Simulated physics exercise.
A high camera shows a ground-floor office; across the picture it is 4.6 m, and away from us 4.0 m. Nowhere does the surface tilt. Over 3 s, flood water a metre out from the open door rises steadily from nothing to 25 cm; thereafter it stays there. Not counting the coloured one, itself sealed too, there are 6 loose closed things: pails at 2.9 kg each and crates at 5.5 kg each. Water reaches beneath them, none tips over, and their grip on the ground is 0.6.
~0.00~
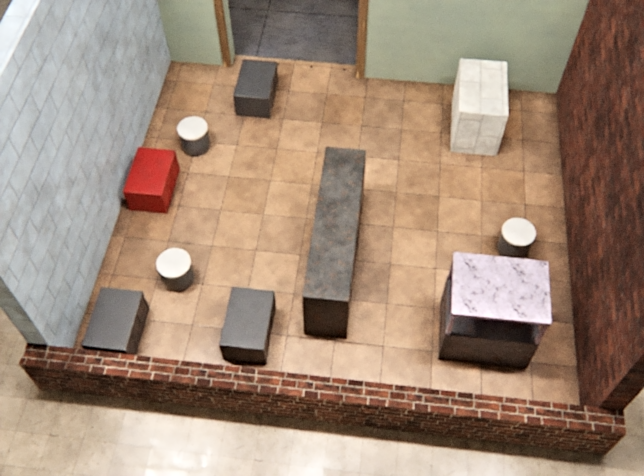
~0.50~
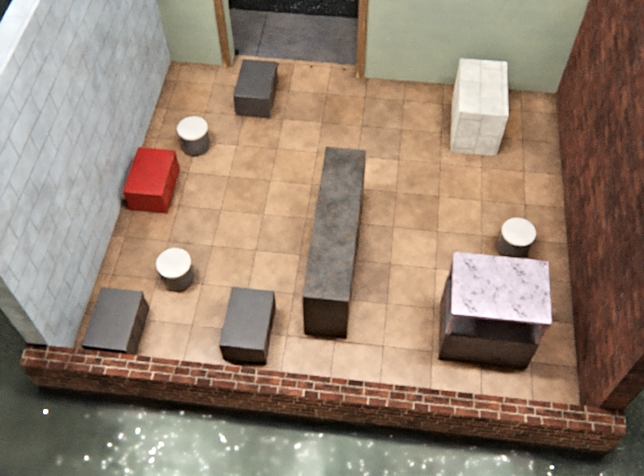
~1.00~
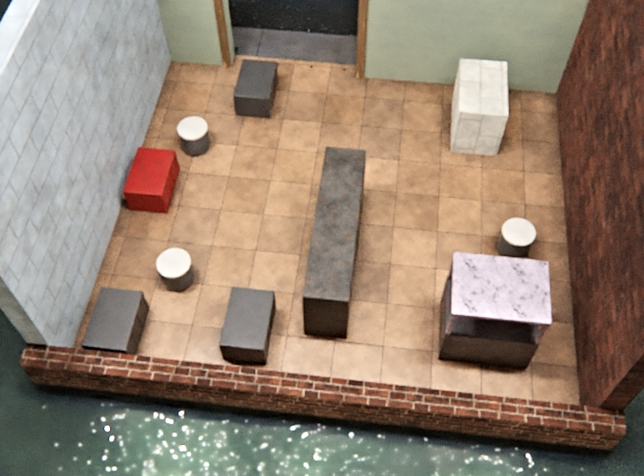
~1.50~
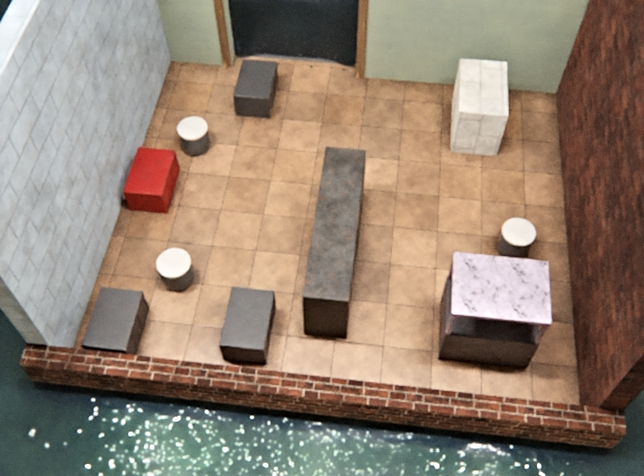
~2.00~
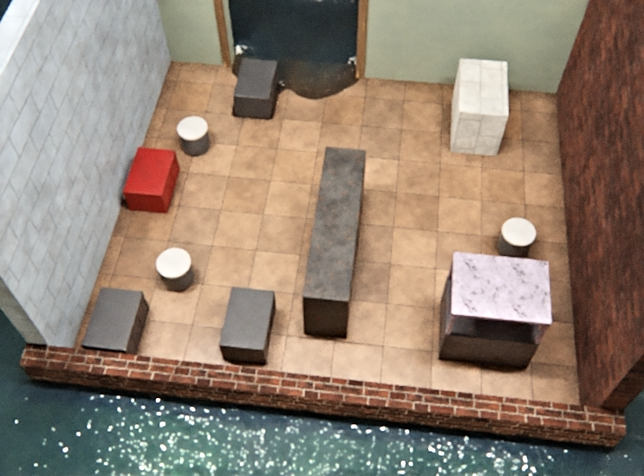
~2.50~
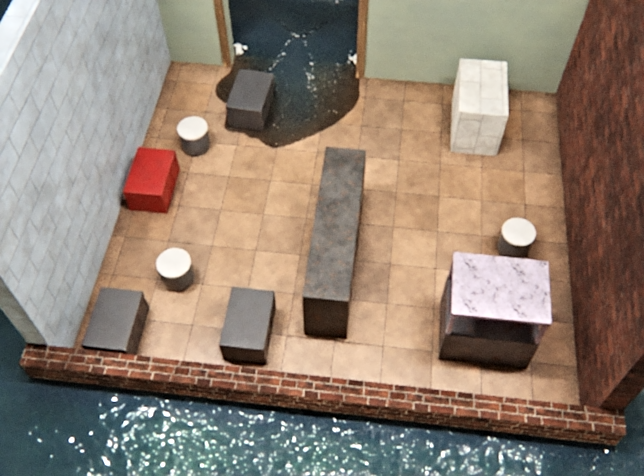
In a small tiled office seen from above, dark, glittering water spread outside the low brick wall, then crept in through the back doorway, and the grey crate beside it shifted slightly while the red crate stayed put.
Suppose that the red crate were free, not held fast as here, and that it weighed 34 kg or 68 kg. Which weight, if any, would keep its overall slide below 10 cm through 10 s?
Only the heavier one.
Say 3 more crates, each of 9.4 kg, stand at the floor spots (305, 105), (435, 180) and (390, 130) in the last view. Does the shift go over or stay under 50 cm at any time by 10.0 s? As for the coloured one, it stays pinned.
In that order: Beyond it, beyond it, within it.
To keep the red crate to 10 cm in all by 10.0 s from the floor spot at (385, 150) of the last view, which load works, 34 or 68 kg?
It turns out that both loads succeed.
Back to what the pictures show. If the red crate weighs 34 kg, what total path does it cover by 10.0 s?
Close to 40 centimetres all told.
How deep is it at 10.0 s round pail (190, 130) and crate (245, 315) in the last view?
First roughly 10 cm, second roughly 13 cm.
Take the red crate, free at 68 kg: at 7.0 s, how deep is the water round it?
Something like 11 centimetres.
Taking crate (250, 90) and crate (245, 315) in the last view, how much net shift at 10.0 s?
In that order: 300 cm, 150 cm.
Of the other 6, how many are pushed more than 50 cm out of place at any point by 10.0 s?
The count comes to 6.
After 3.5 s the red crate would be 0 cm from its start with 34 kg and 0 cm from its start with 68 kg; 0 cm of water round it then.
After 4.5 s the red crate would be 0 cm from its start with 34 kg and 0 cm from its start with 68 kg; 10 cm of water round it then.
After 7.0 s the red crate would be 0 cm from its start with 34 kg and 0 cm from its start with 68 kg; 11 cm of water round it then.
After 10.0 s the red crate would be 39 cm from its start with 34 kg and 0 cm from its start with 68 kg; 17 cm of water round it then.
